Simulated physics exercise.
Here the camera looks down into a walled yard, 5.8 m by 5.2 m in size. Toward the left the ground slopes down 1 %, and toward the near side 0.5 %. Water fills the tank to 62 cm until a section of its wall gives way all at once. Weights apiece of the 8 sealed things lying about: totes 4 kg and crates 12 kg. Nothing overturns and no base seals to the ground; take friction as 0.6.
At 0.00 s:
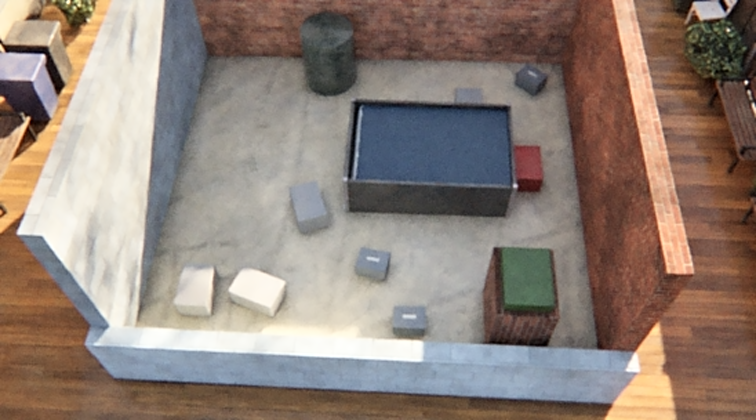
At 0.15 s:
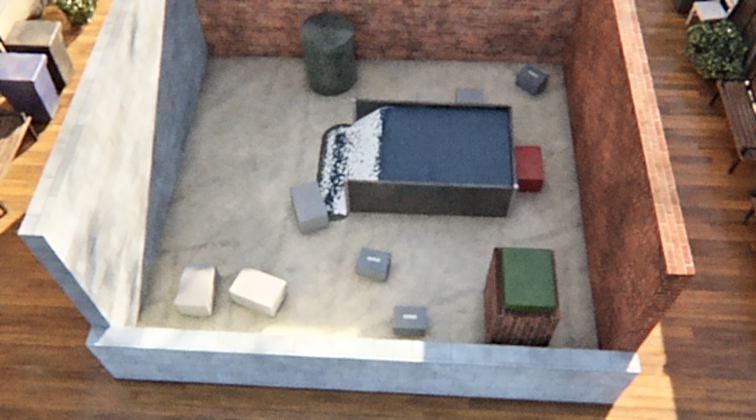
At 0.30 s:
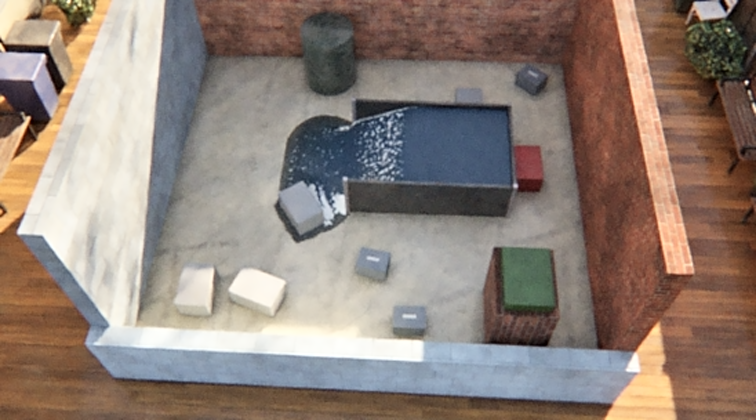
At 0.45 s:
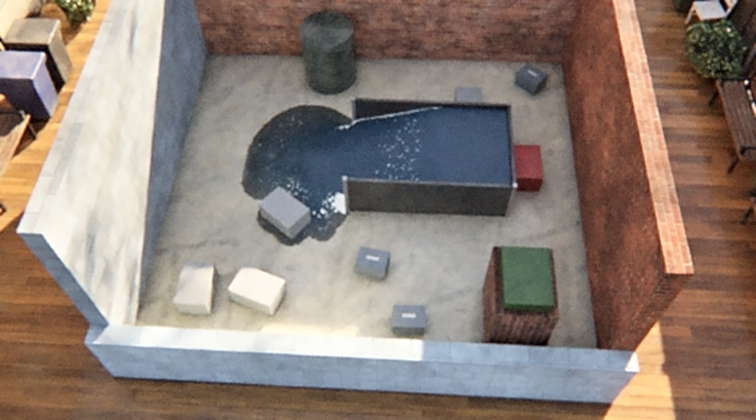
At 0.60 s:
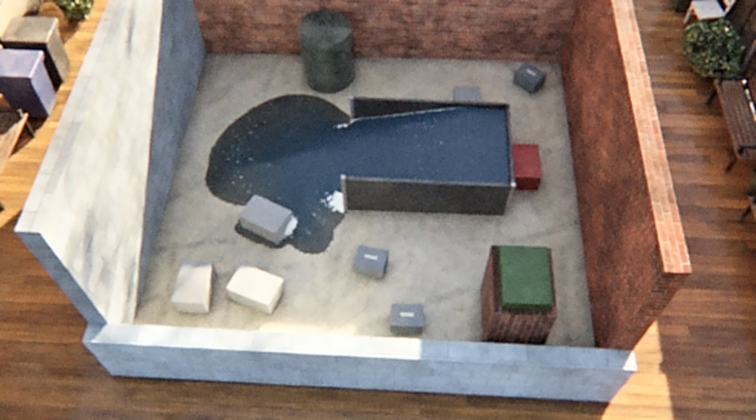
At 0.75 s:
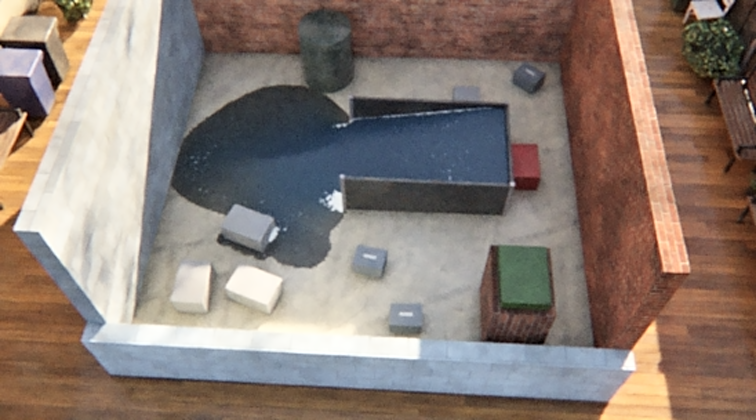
A walled yard with brick and pale walls is seen from high above, its concrete floor surrounded by wooden decking. A dark tank of water sits near the centre, with a red crate at its right, a green cylinder behind, and grey, cream and green-topped boxes around. Water pours from the tank's left end and spreads leftward and nearer, pushing one grey box along, while the view shifts barely.
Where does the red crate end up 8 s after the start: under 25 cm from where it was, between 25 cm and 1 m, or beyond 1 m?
Displacement: Negligible.
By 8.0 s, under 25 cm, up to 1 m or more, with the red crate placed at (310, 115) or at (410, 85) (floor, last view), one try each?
First it is swept away, then it remains in place.
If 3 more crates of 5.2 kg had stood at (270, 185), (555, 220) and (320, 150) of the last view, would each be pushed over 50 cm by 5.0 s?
In turn: Over, less, more.
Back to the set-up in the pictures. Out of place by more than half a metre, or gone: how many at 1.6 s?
Count then: 1.
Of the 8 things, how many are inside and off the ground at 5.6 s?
It comes to 3 of them.
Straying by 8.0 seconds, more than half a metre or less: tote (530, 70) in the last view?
Its shift stays inside the threshold.
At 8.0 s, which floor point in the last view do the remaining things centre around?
The centre is close to (472, 199).
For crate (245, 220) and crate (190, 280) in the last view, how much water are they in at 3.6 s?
Around 13 cm and 12 cm.
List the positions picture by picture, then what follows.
In the first frame, the red crate at (528, 162), on the bottom; water covers 3.2 m2; 0 of 8 have shifted.
In the second frame, the red crate at (528, 162) rests on the ground; 4.0 m2 under water; 0 of 8 have shifted.
In the third frame, the red crate at (528, 162), on the bottom; 4.8 m2 under water; 1 of 8 have shifted.
In the fourth frame, the red crate at (528, 161), on the bottom; 6.0 m2 under water; 1 of 8 have shifted.
In the fifth frame, the red crate at (526, 160) rests on the ground; 7.5 m2 under water; 1 of 8 have shifted.
In the sixth frame, the red crate at (525, 160) rests on the ground; 9.1 m2 under water; 1 of 8 have shifted.
After 1.6 s the red crate is near (525, 160), 0.0 m from its start, aground; 0 afloat.
After 3.6 s the red crate is near (525, 160), 0.0 m from its start, aground; 2 afloat.
After 5.6 s the red crate is near (525, 160), 0.0 m from its start, aground; 3 afloat.
After 8.0 s the red crate is near (525, 160), 0.0 m from its start, aground; 5 afloat.
